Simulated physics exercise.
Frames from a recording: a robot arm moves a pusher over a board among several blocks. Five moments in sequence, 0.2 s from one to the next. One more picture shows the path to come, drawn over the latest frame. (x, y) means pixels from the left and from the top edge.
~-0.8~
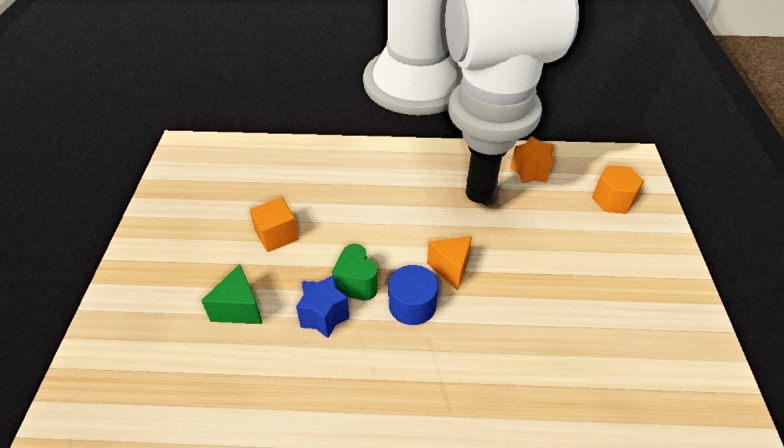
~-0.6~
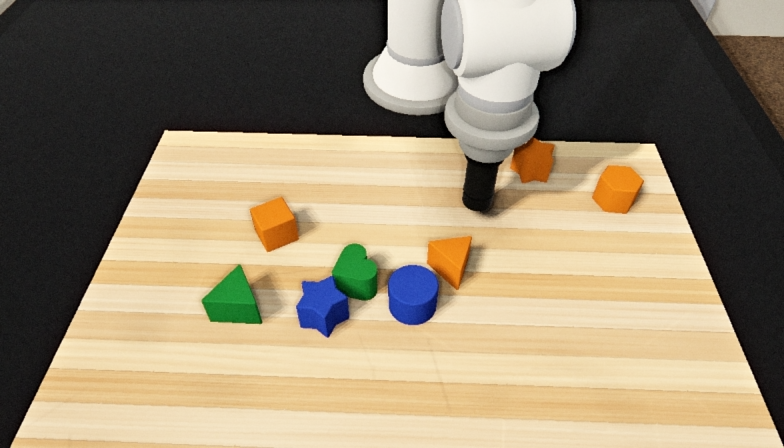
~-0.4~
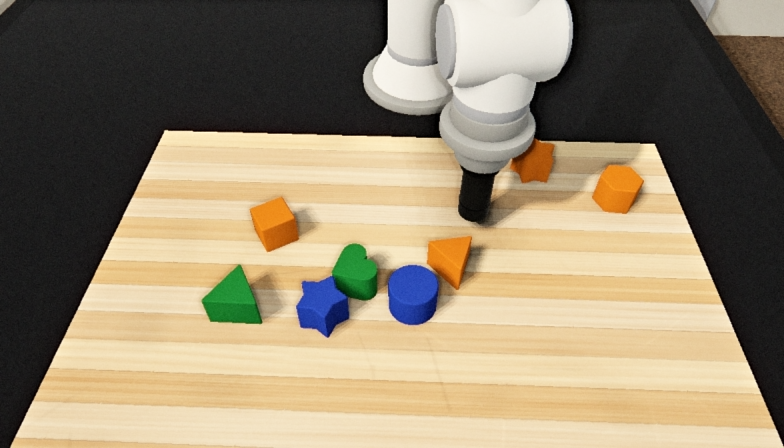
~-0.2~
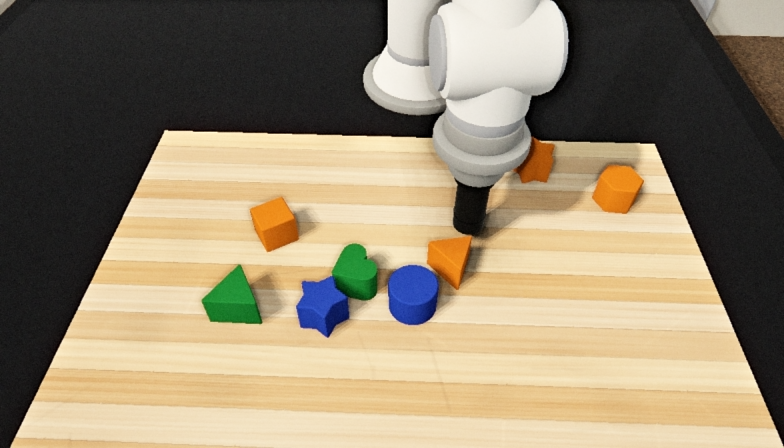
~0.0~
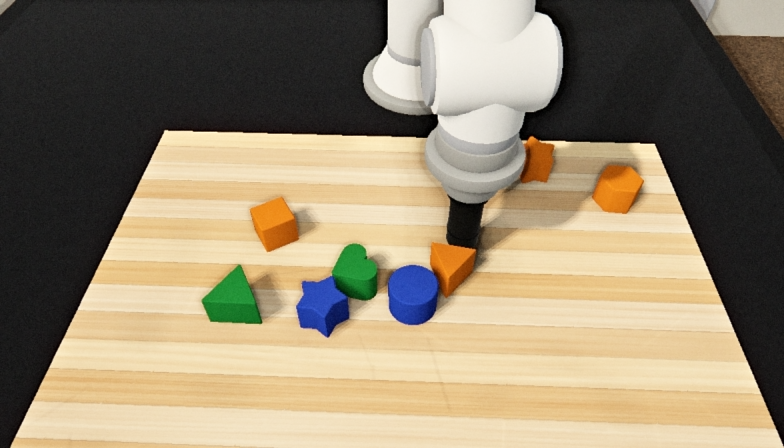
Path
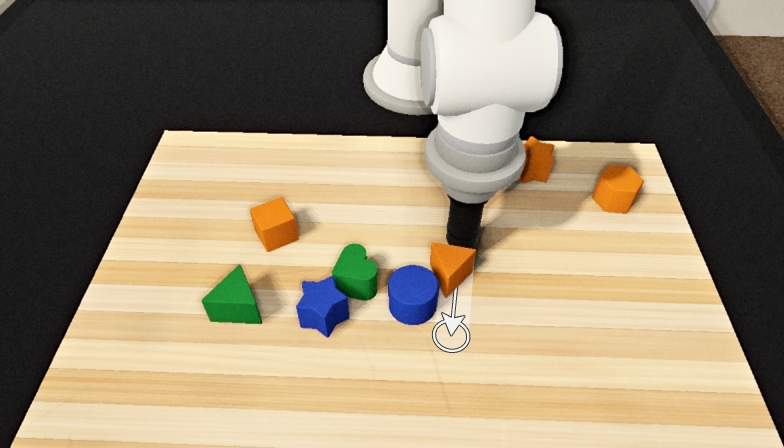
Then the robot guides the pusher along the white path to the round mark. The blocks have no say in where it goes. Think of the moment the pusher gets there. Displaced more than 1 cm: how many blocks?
Blocks that move over 1 cm: Two.
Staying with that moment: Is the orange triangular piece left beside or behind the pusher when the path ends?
My answer is no.
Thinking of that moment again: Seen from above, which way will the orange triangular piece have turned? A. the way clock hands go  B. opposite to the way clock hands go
That would be A.
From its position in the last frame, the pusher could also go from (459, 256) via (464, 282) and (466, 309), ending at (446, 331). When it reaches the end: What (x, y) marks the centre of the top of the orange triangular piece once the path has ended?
At roughly (426, 331).
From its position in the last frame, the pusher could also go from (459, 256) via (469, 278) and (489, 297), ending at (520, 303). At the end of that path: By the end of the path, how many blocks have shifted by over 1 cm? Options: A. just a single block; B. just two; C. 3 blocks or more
It's A.
The drawn path runs straight from (459, 256) to (451, 336).
What follows on the original path. Halfway along, pusher (458, 278); blue disc (404, 292); orange triangular piece (444, 294), turned 15° clockwise.
At the end, pusher (454, 320); blue disc (400, 295); orange triangular piece (429, 333), turned 50° clockwise.
